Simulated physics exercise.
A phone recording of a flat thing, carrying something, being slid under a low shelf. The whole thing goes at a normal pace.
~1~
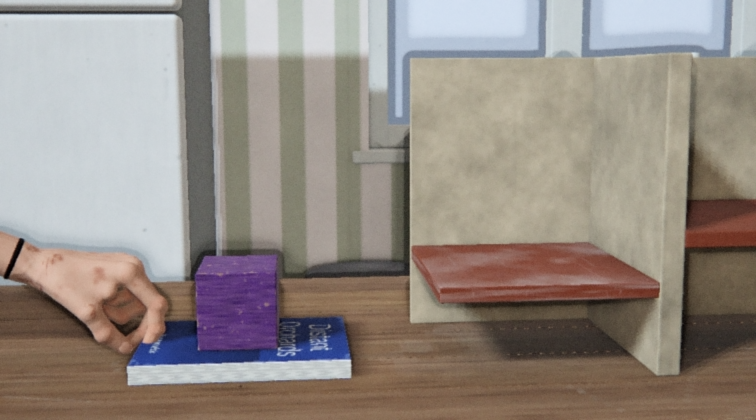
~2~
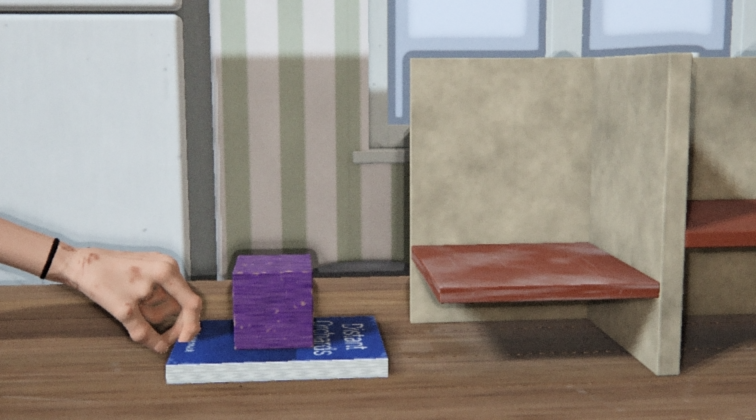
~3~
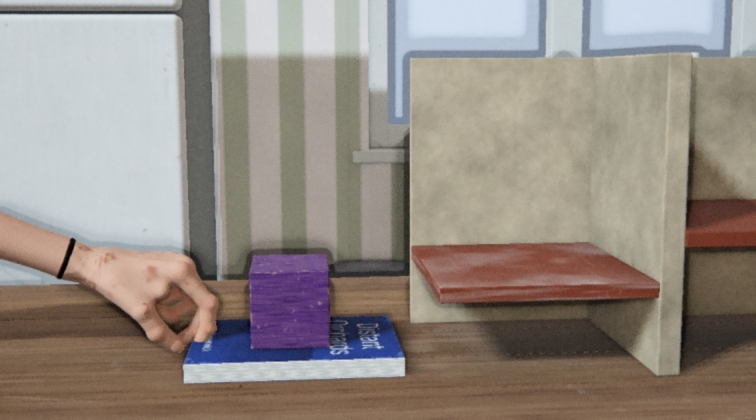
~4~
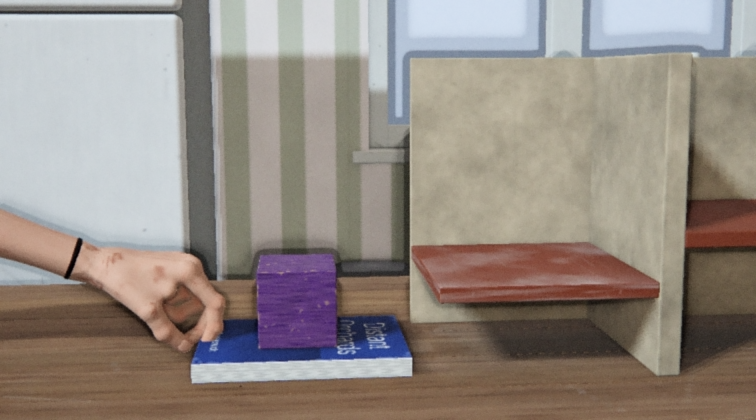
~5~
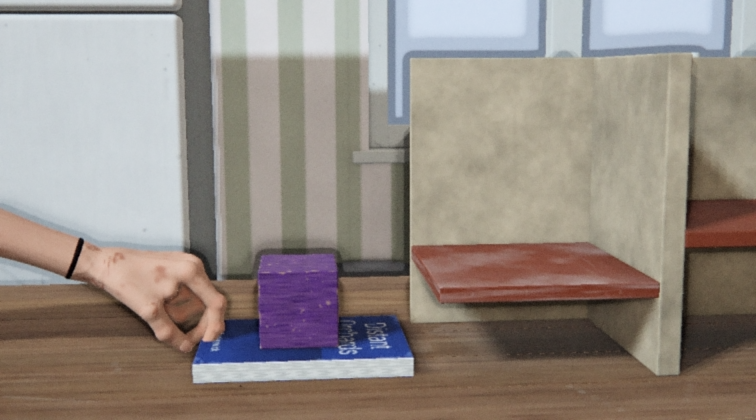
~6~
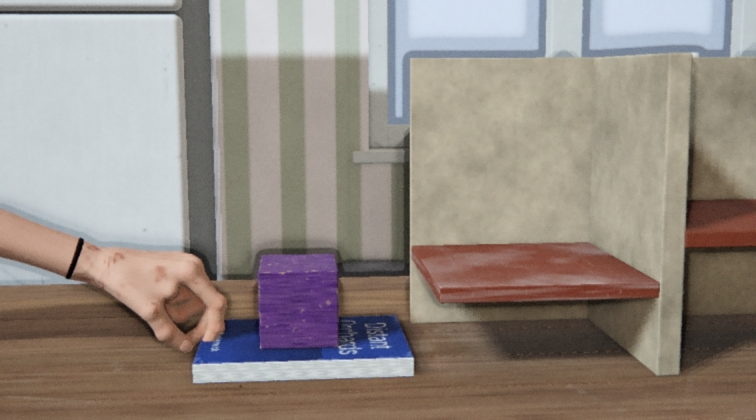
A hand slid a blue book with a purple block on top of it to the right across a wooden surface, slowing until the book and block sat still, left of a reddish shelf.
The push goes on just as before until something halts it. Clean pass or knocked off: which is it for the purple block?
The purple block is knocked off.
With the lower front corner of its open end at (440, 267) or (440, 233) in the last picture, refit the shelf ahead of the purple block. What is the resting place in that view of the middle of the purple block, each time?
It'd end up close to (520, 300) in the first case and close to (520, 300) in the other.
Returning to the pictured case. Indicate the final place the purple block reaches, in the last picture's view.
Its middle settles around (336, 318) in the last picture.
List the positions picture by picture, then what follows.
Hand sliding it forward; purple block (240, 301); blue book (245, 348), in the first frame.
Hand sliding it forward; purple block (274, 301); shelf (631, 202), in the second frame.
Hand sliding it forward; purple block (291, 300); blue book (295, 347), in the third frame.
Hand sliding it forward; purple block (298, 300); shelf (631, 202), in the fourth frame.
Hand sliding it forward; purple block (299, 300); blue book (304, 347), in the fifth frame.
Hand sliding it forward; purple block (299, 300); shelf (631, 202), in the sixth frame.
Then, 2.02 s after the last picture, purple block tipped 13° from how it was near (390, 297).
At rest, the purple block strikes the shelf, near (336, 318).
